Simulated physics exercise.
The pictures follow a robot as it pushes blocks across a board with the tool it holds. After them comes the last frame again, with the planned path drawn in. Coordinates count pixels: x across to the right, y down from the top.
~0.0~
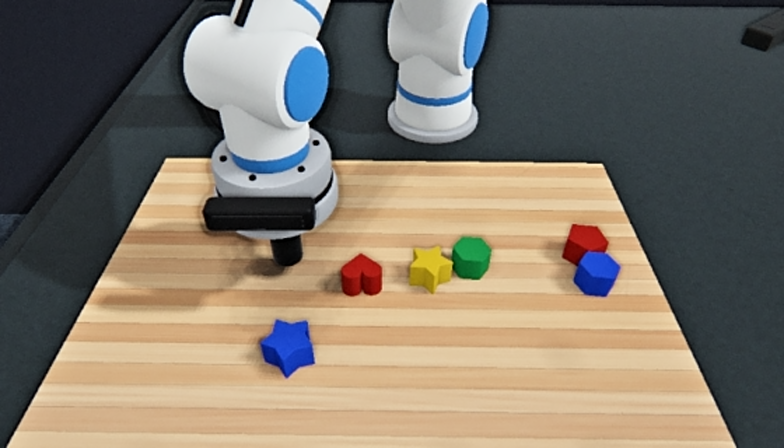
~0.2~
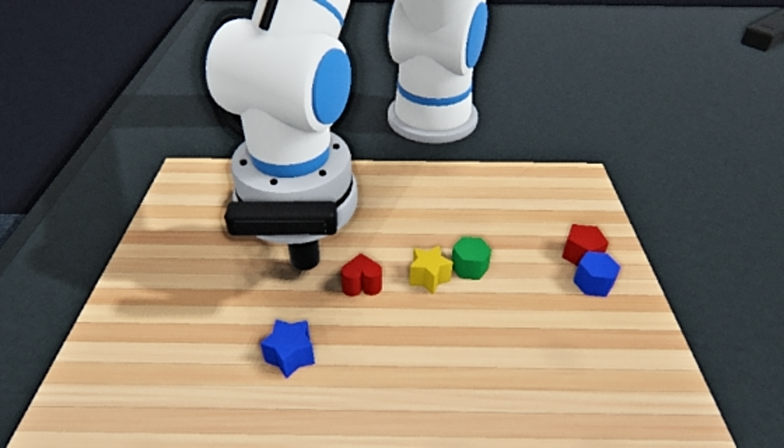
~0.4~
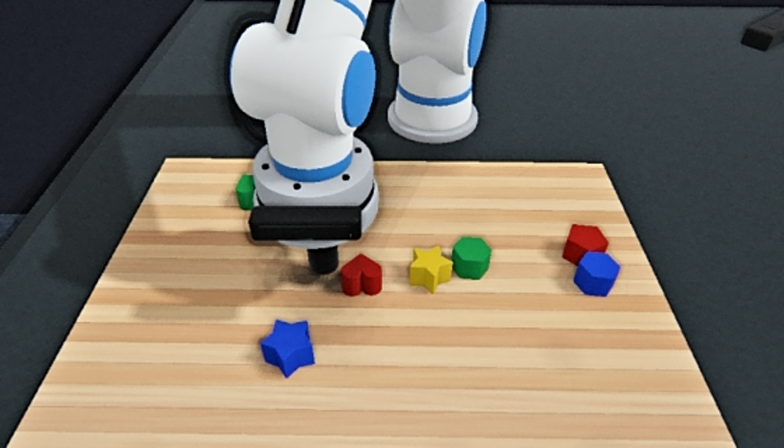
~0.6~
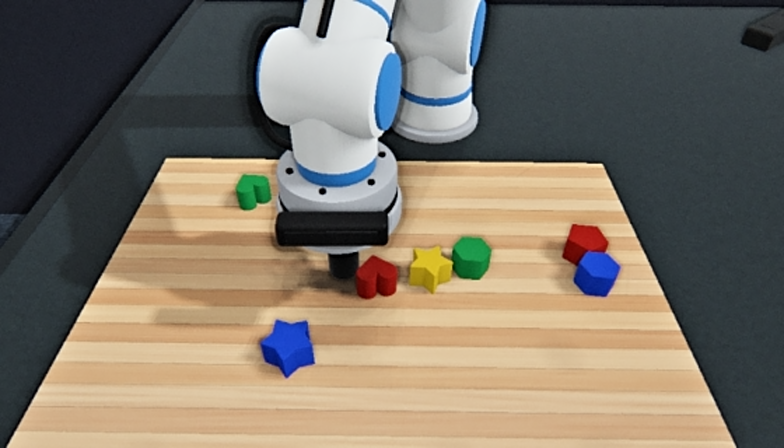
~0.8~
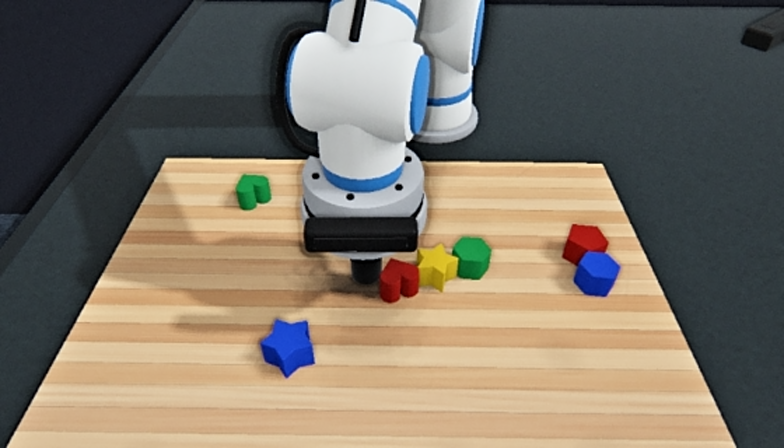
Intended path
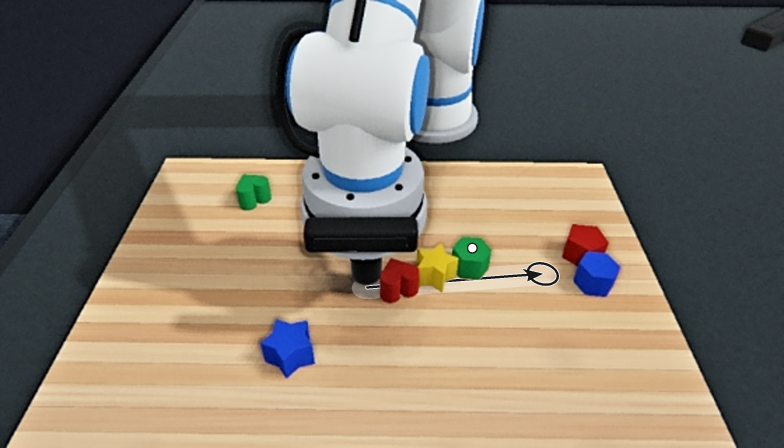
A white robot arm moved right across the wooden board, revealing a green heart behind it, then pushed the red heart rightward against the yellow star, which shifted slightly beside the green six-sided block.
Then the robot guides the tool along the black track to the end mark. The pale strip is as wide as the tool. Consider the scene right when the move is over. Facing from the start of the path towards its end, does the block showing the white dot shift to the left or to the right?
Leftward.
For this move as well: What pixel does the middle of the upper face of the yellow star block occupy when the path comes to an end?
In the picture, it is at (578, 257).
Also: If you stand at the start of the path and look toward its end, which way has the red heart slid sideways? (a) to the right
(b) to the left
The answer is a.
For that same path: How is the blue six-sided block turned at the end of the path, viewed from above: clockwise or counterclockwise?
Its spin: Clockwise.
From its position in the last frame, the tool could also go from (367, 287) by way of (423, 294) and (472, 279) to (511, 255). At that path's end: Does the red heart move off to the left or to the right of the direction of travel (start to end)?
Off to the right side.
The line goes from (367, 287) directly to (543, 274); the dot is on the green six-sided block.
On the path given first. One third of the way, tool (428, 270); red heart (440, 287), turned 30° clockwise; yellow star block (460, 263), turned 70° anticlockwise; green six-sided block (481, 243).
Two thirds of the way, tool (488, 266); red heart (444, 287), turned 50° clockwise; yellow star block (519, 260), turned 70° anticlockwise; green six-sided block (510, 233), turned 60° anticlockwise.
At the end, tool (546, 262); red heart (444, 287), turned 50° clockwise; yellow star block (578, 257), turned 65° anticlockwise; green six-sided block (510, 233), turned 60° anticlockwise; blue six-sided block (619, 268), turned 20° clockwise.
